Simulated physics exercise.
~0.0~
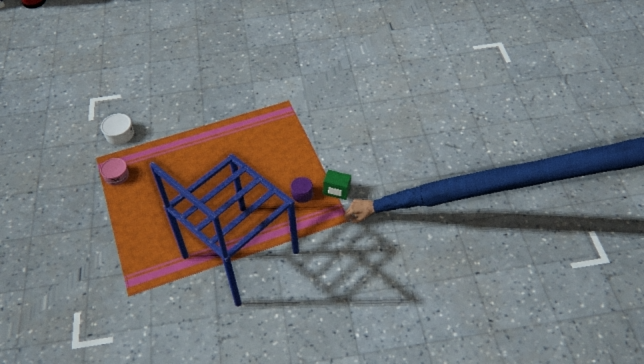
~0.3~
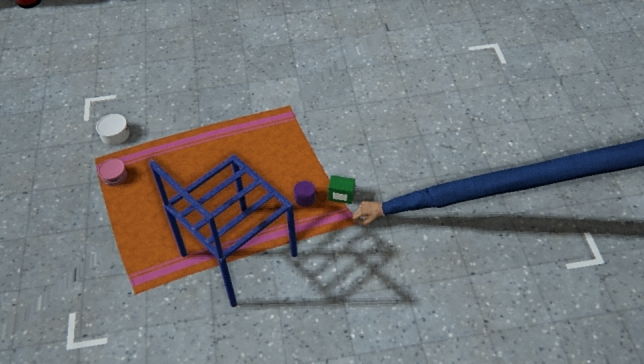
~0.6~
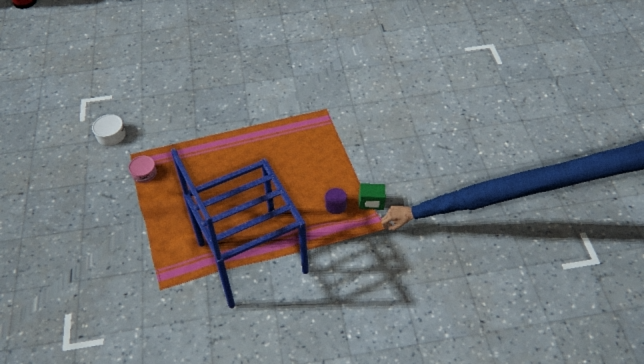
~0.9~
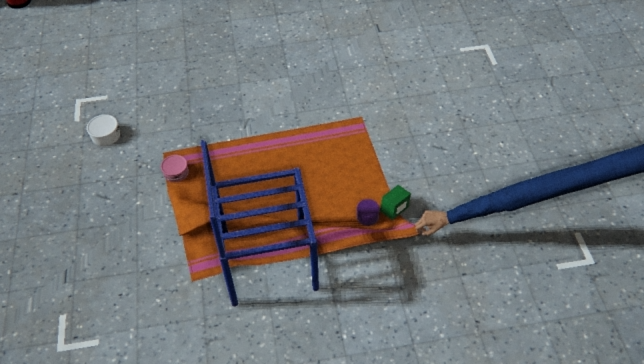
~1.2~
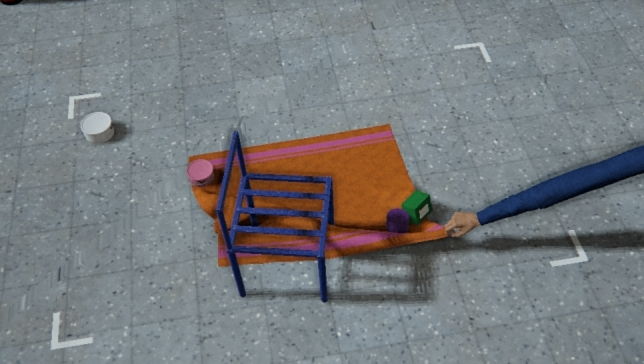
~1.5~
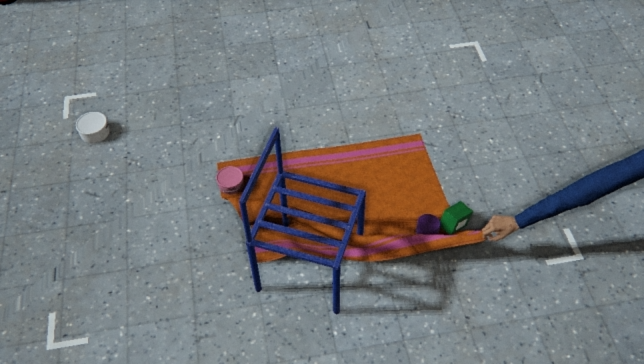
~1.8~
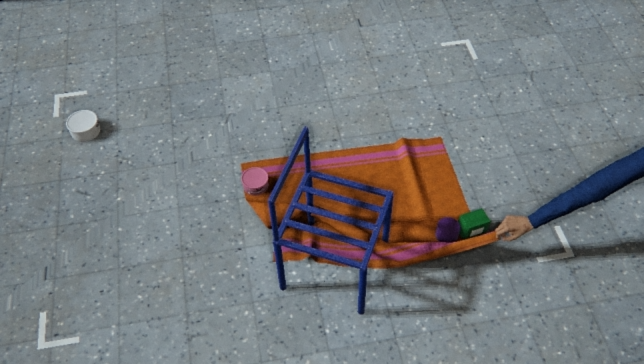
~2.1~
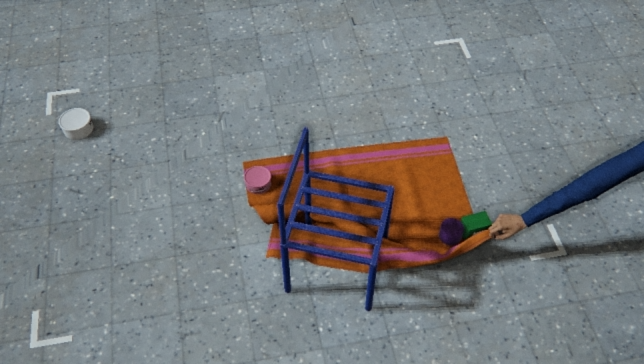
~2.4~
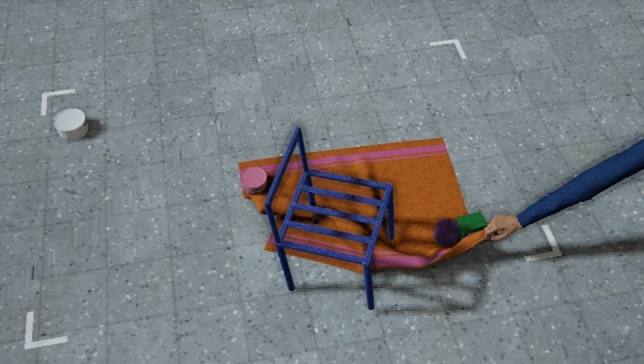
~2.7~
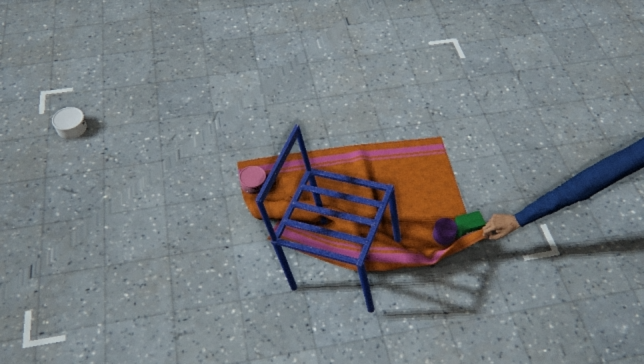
A hand on a long blue-sleeved arm reaches in from the right and grips the near right corner of an orange mat with pink stripes, seen from above on a grey tiled floor with white corner marks. A blue chair stands on the mat, with a pink tub at its left, a purple tub and green box near the hand, and a white tub off to the left. The hand pulls the mat rightward, carrying everything on it along as the cloth wrinkles and the chair turns. The pulling stops, leaving the mat rumpled, the hand still at its corner and the white tub left behind.
